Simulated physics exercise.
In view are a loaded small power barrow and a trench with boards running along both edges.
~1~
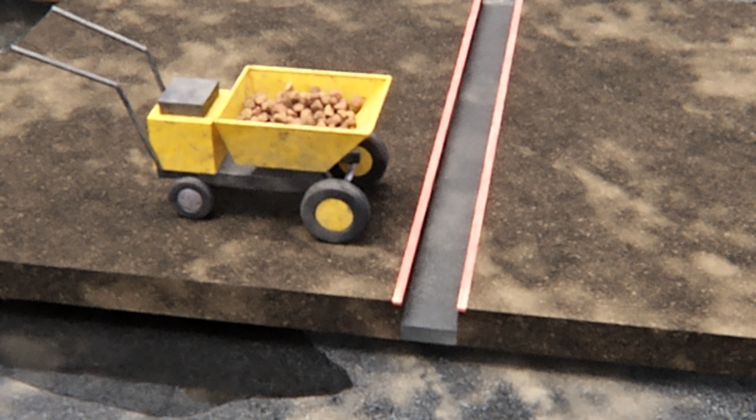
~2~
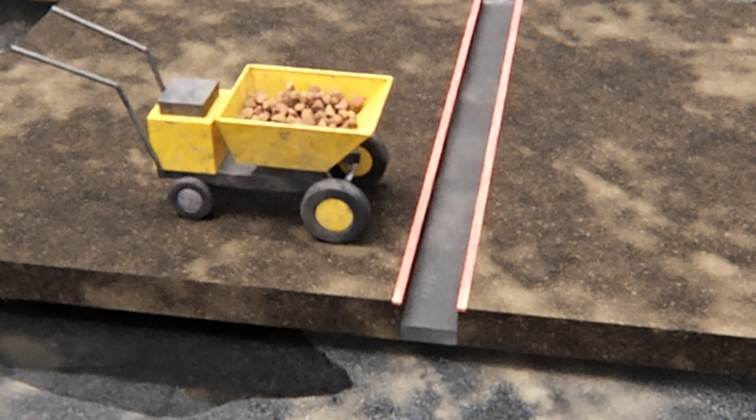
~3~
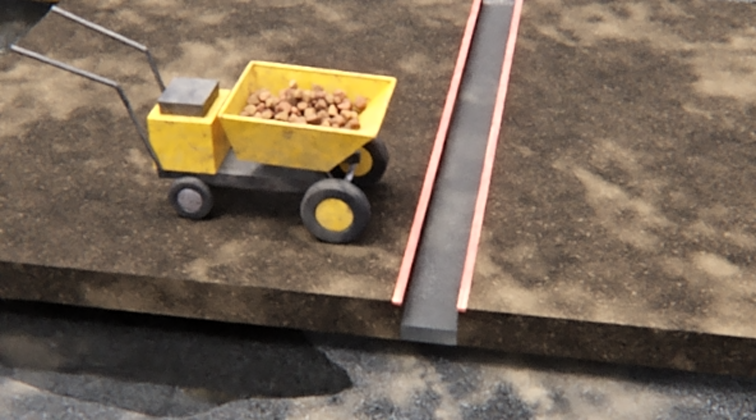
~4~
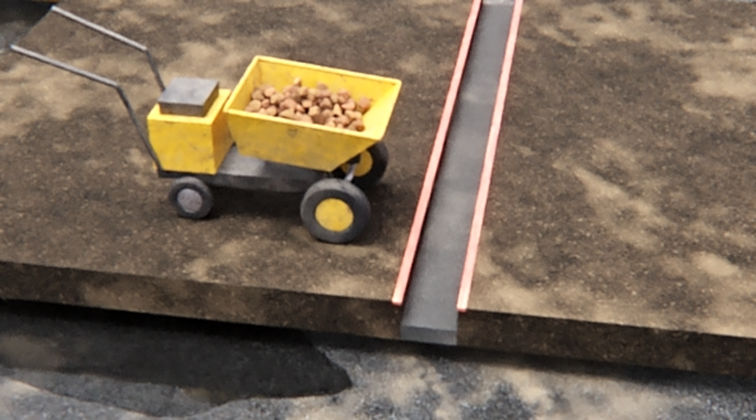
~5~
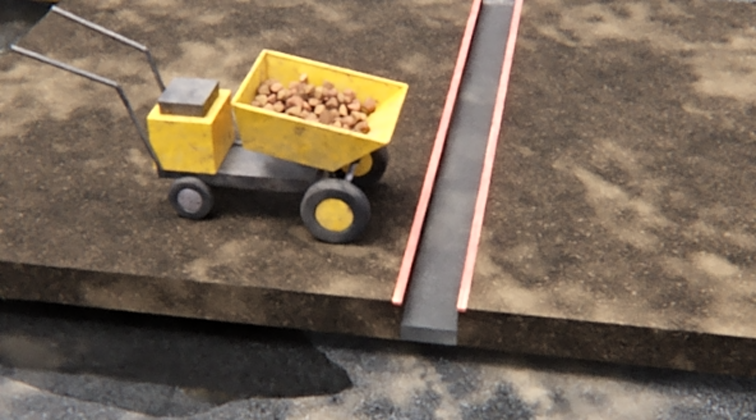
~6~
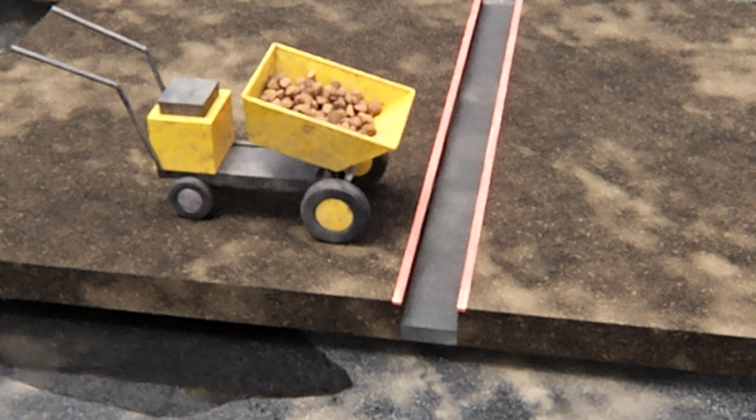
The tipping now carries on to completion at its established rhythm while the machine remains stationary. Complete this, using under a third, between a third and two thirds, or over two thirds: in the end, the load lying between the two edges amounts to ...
The load between the two edges amounts to between a third and two thirds of it.
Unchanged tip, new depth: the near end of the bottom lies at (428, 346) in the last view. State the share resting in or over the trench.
About 50 percent.
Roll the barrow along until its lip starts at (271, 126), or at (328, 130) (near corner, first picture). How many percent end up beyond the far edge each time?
Roughly 0 and 10 %.
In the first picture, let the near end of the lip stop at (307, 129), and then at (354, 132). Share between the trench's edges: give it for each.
Result: 70 in a hundred, then 70 in a hundred.
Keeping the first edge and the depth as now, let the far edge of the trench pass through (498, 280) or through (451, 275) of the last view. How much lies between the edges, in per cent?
In order: Near 90, then 30 percent.
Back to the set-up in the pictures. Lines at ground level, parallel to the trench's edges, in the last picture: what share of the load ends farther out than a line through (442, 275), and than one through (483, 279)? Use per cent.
Around 70 per cent for the first, around 40 per cent for the second.
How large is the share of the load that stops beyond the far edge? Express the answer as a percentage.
Roughly 50 percent.
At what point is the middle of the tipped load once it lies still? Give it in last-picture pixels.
Somewhere around (469, 217) in the last picture.
Shortly afterwards, skip tipped steeply; the whole lot in the skip.
Next, skip tipped right over; the bulk in the skip; a little in or heaped over the trench; only a few beyond it; only a few falling.
Some moments later, skip tipped right over; a little in the skip; near half in or heaped over the trench; near half beyond it.
In the end, skip tipped right over; near half in or heaped over the trench; near half beyond it.
